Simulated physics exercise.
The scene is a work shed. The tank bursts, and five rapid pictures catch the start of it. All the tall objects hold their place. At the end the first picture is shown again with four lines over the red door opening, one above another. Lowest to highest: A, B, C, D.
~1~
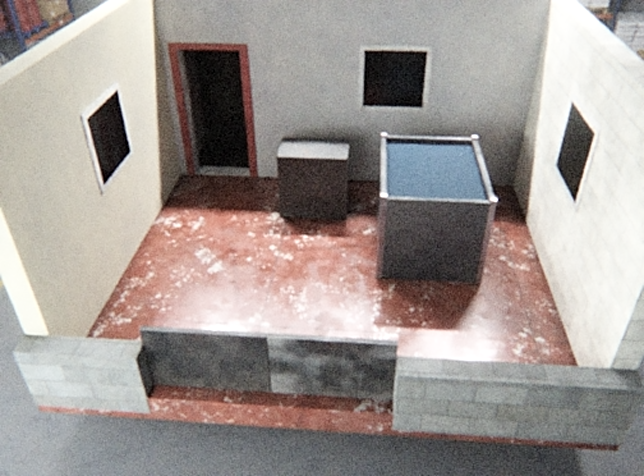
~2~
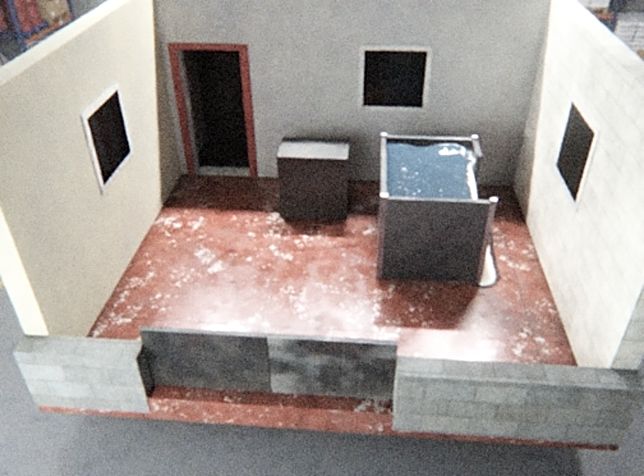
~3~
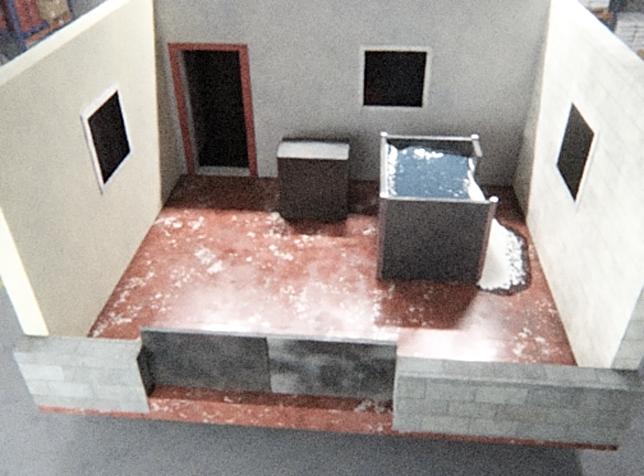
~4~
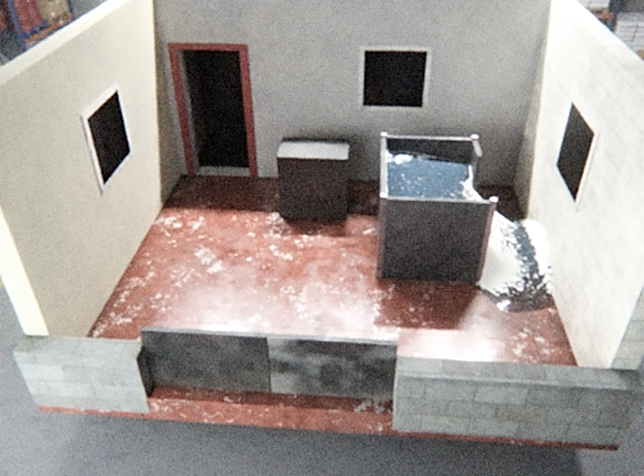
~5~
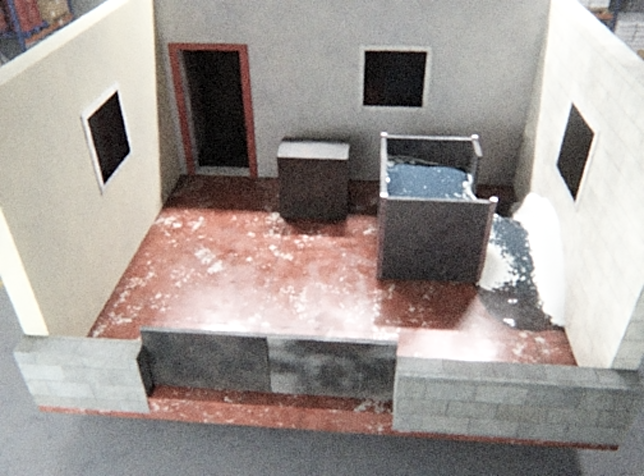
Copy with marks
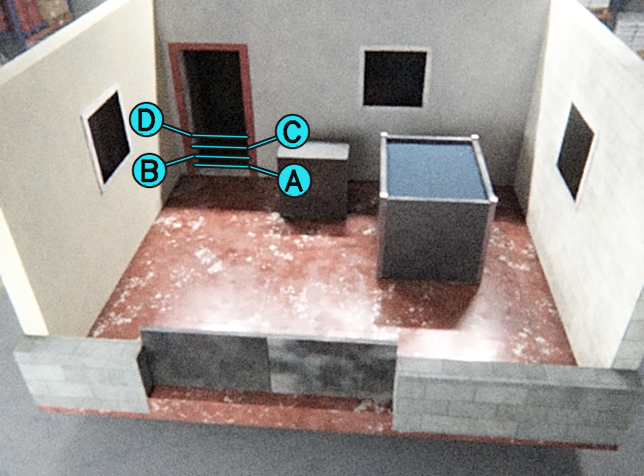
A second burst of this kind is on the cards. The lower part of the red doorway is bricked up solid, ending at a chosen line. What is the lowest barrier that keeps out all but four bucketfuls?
A.
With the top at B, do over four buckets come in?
No, not at all.
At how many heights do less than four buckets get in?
All of them.
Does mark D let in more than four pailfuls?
No, that is safe.
In cyan, A at (222, 165); B at (221, 157); C at (220, 147); D at (218, 136); from the bottom up A, B, C, D.
Choosing A, a splash gets over, under a bucket.
Choosing B, nothing gets over.
Choosing C, nothing gets over.
Choosing D, nothing gets over.
